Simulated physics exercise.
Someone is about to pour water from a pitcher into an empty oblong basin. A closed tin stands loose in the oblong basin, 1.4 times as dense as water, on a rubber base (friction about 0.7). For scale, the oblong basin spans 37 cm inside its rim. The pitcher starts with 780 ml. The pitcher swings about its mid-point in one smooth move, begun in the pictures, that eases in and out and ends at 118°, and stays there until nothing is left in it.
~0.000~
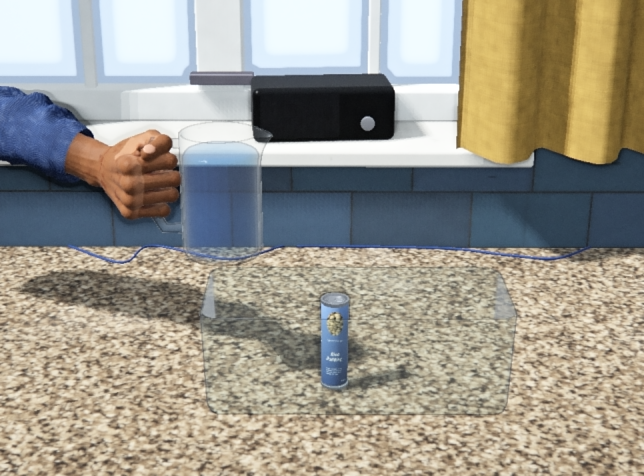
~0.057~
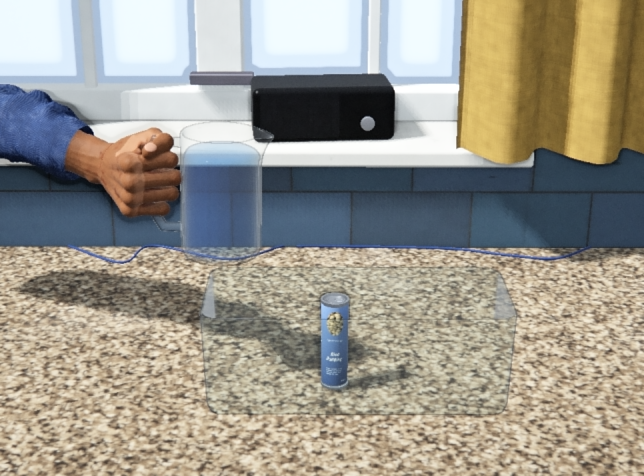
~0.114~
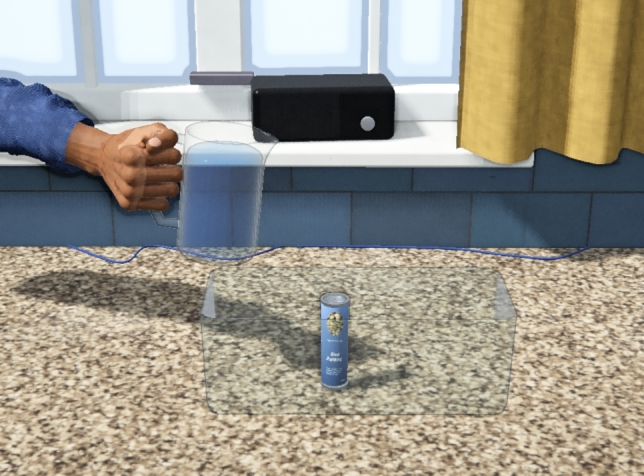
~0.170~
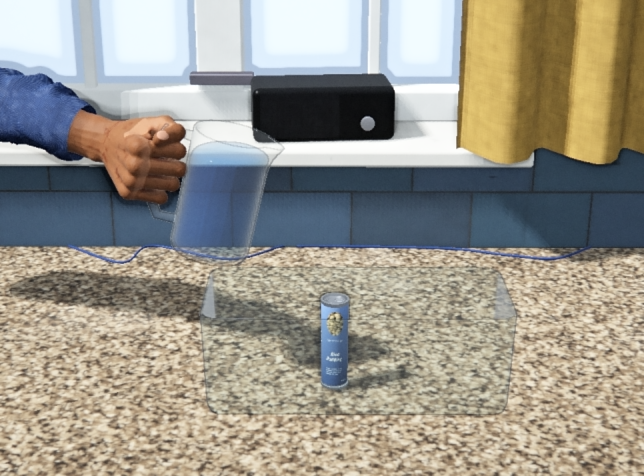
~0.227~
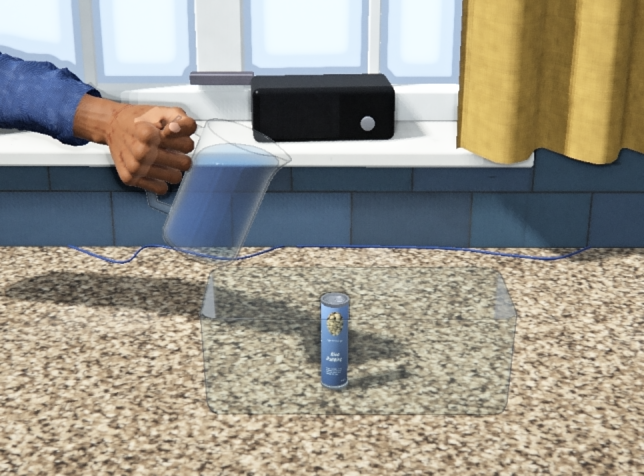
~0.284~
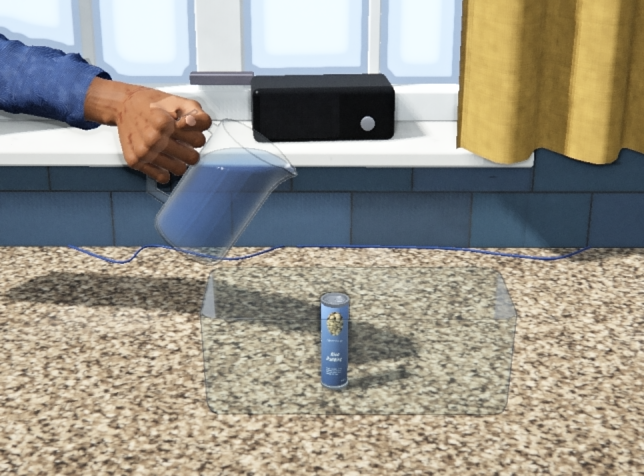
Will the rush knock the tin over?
The tin falls.
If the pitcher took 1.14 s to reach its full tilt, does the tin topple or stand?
Then it goes over.
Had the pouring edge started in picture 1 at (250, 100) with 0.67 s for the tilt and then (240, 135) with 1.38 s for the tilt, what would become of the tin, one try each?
First it goes over; then it topples.
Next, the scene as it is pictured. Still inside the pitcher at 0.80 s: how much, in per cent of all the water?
Some 14 per cent.
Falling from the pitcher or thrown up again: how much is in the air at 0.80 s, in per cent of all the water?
Near 12 in a hundred.
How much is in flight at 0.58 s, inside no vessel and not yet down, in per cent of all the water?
Some 18 per cent.
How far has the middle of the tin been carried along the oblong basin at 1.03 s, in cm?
About 8 cm.
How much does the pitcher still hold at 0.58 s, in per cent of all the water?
Near 66 in a hundred.
After 0.58 s the tilt is 100° and 66 per cent is still to pour; the tin stands where it began.
After 0.80 s the tilt is 118° and 15 per cent is still to pour; the tin stands where it began.
After 1.03 s the tilt is 118° and 0 per cent is still to pour; the tin lies on its side.
After 1.28 s the tilt is 118° and 0 per cent is still to pour; the tin lies on its side.
In the end the tin lies on its side.
